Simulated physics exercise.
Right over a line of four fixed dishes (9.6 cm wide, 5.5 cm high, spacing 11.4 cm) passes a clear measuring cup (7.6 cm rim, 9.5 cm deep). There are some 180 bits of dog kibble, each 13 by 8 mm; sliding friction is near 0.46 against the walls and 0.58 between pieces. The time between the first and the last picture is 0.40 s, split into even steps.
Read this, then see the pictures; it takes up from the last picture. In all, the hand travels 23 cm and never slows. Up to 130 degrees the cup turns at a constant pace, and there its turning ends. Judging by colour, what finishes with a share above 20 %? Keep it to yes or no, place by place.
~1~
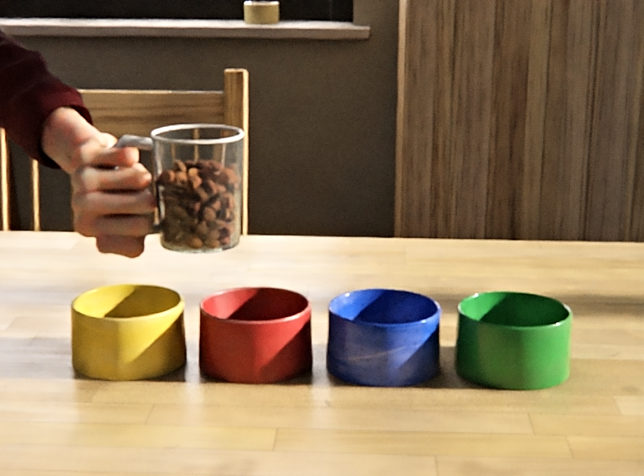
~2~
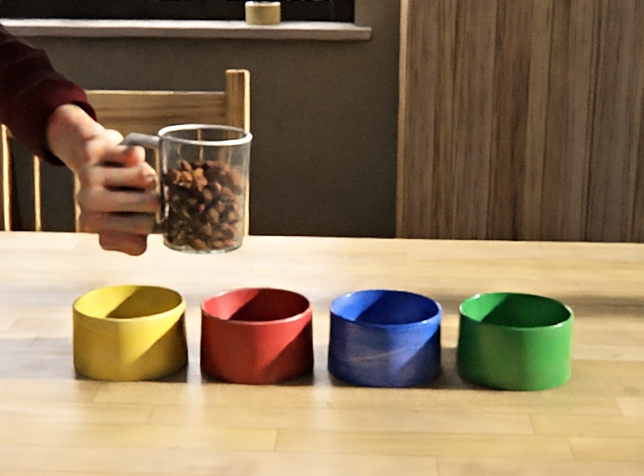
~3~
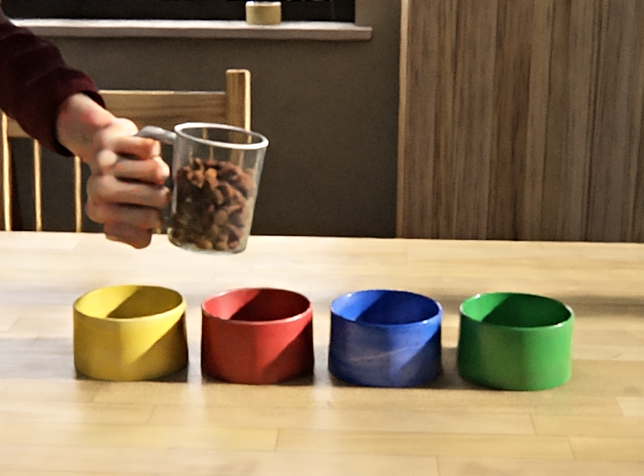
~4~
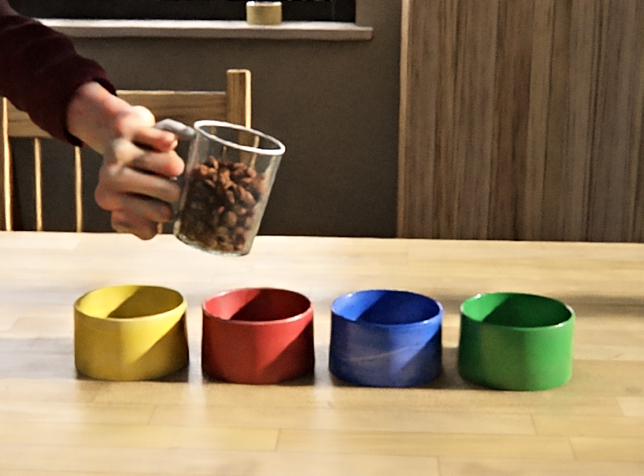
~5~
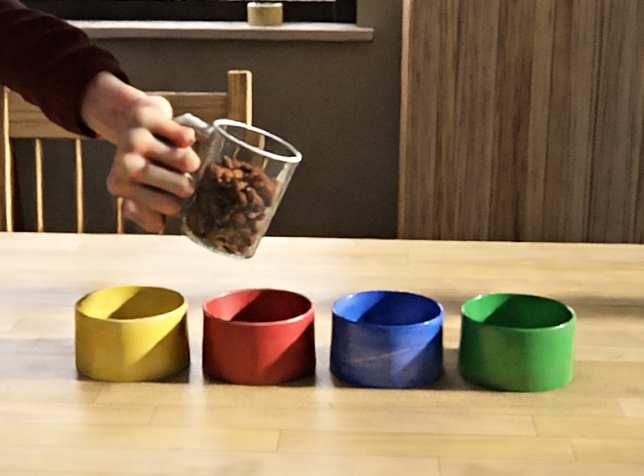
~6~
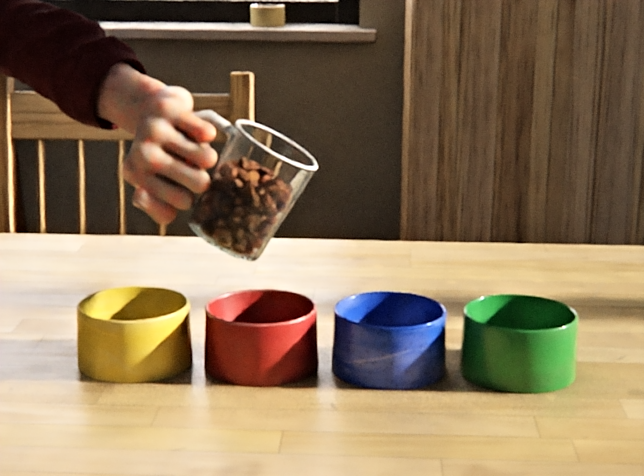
Place by place: Red dish no, blue dish no, green dish yes, yellow dish no, counter yes.
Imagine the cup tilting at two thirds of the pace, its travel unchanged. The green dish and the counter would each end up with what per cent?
Then the green dish would get 100 and the counter 0.
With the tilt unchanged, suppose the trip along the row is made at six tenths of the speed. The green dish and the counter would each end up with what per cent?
Shares: Green 0, counter 0.
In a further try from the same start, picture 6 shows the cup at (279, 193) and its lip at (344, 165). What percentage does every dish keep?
The red dish keeps 0, the blue one 0, the green one 100 and the yellow one 0.
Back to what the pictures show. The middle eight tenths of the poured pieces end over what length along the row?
I'd put it at close to 11 cm.
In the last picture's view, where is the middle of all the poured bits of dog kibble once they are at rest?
(499, 360).
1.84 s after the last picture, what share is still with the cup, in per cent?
I'd say close to 0 per cent.
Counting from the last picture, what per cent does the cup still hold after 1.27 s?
Close to 20 % of the load.
Then, 0.76 s after the last picture, tilt 93 degrees; cup holds 100 %.
Then, 1.27 s after the last picture, tilt 130 degrees; cup holds 20 %, blue 10 %, green 30 %.
Then, 1.84 s after the last picture, tilt 130 degrees; cup holds 0 %, blue 10 %, green 60 %.
In the end, red 0 %, blue 10 %, green 60 %, yellow 0 %, counter 35 %.
